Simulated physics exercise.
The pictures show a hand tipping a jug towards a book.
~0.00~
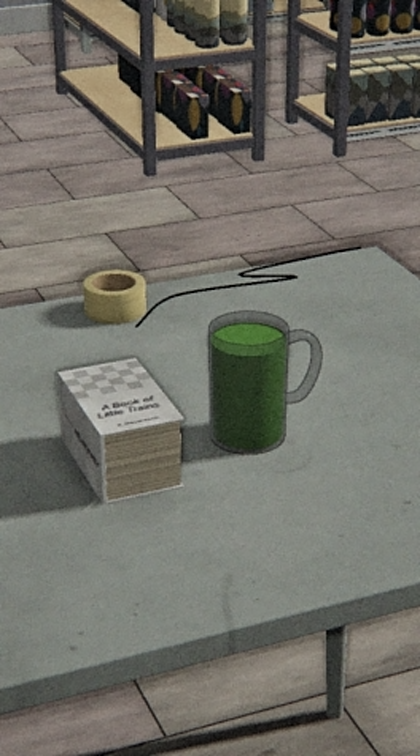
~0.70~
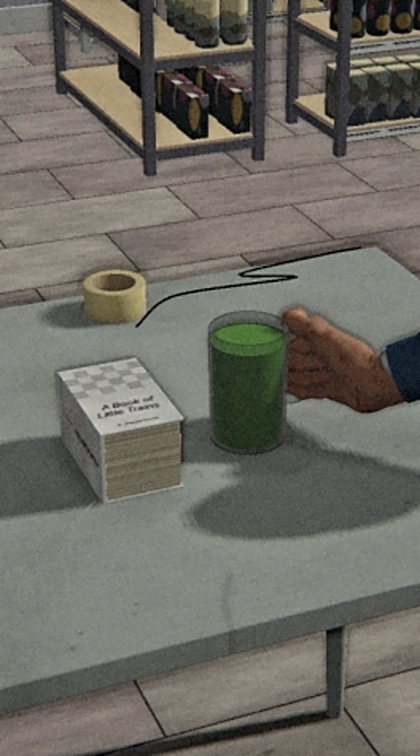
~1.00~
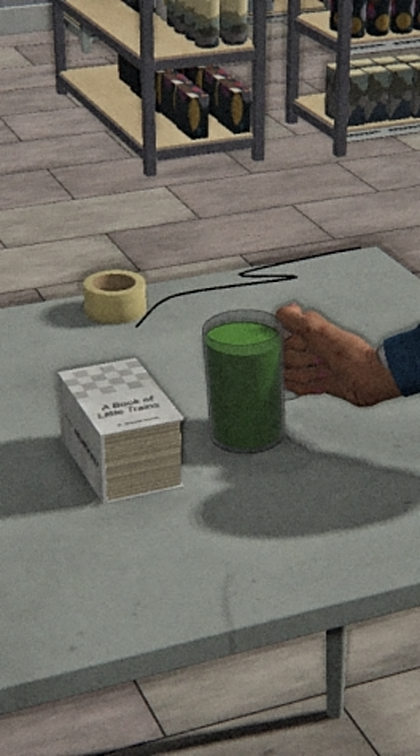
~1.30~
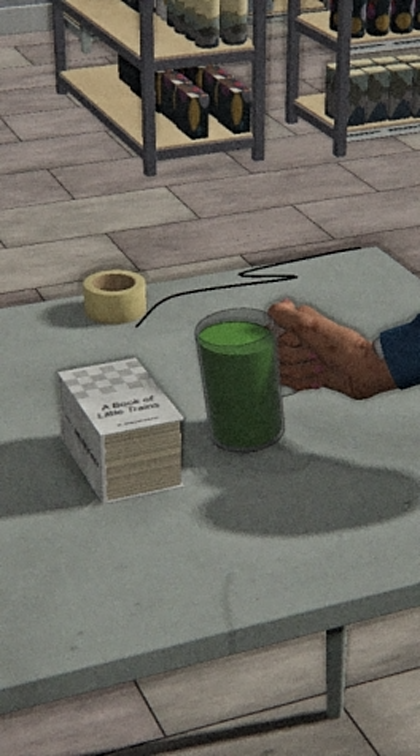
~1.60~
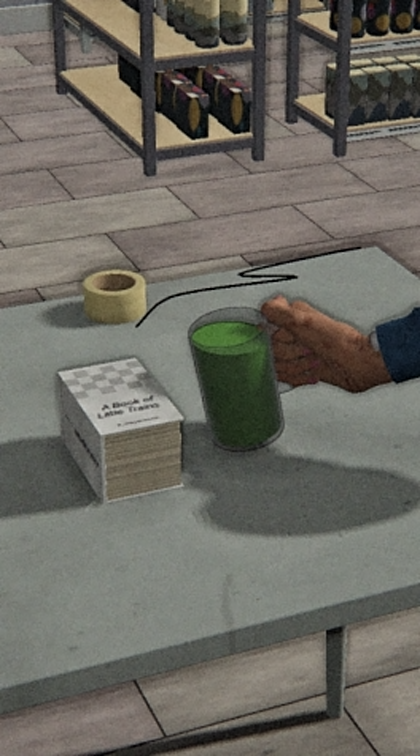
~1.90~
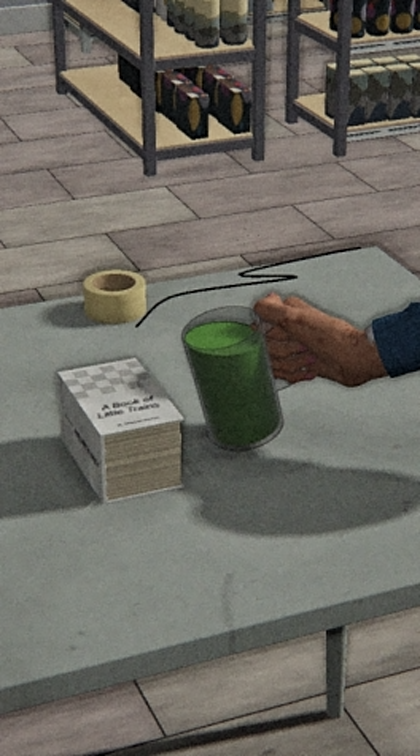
In a room with a plank-patterned floor and stocked shelves at the back, a still, slightly raised view looks down on a grey table. A thick, pale book sits at left, a yellow roll of tape and a thin black cord lie behind, and a clear jug nearly full of green liquid stands upright at centre. A hand in a blue sleeve takes hold from the right and gradually leans the jug's top left towards the book.
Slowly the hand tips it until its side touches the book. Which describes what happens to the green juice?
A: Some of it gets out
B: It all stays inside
Some of it gets out.
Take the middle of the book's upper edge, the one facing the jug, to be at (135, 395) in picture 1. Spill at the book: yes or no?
Lab note: Some contents lost.
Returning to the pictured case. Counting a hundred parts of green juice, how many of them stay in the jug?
I'd estimate near 90 per cent.
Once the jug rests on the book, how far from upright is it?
Tilt from upright: Close to 35 degrees.
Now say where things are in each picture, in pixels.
In the first picture, it stands upright; jug (248, 380) nearly full.
The second picture shows a hand takes hold; jug nearly full, surface at (249, 340); book (120, 429).
The third picture shows tipping on its foot; jug (245, 379) nearly full.
In the fourth picture, the top moves towards the book; jug nearly full, surface at (237, 339); book (120, 429).
The fifth picture shows on the way over; jug (237, 377) nearly full.
In the sixth picture, it is leaning; jug nearly full, surface at (224, 339); book (120, 429).
Around 2.5 s, the jug leans by about 25°; it has lost some; all of the green juice is inside.
Around 3.1 s, the jug leans by about 35°; it has lost some; nearly all of the green juice is inside.
Around 4.5 s, the jug leans by about 35°, against the book; it has lost some; nearly all of the green juice is inside.
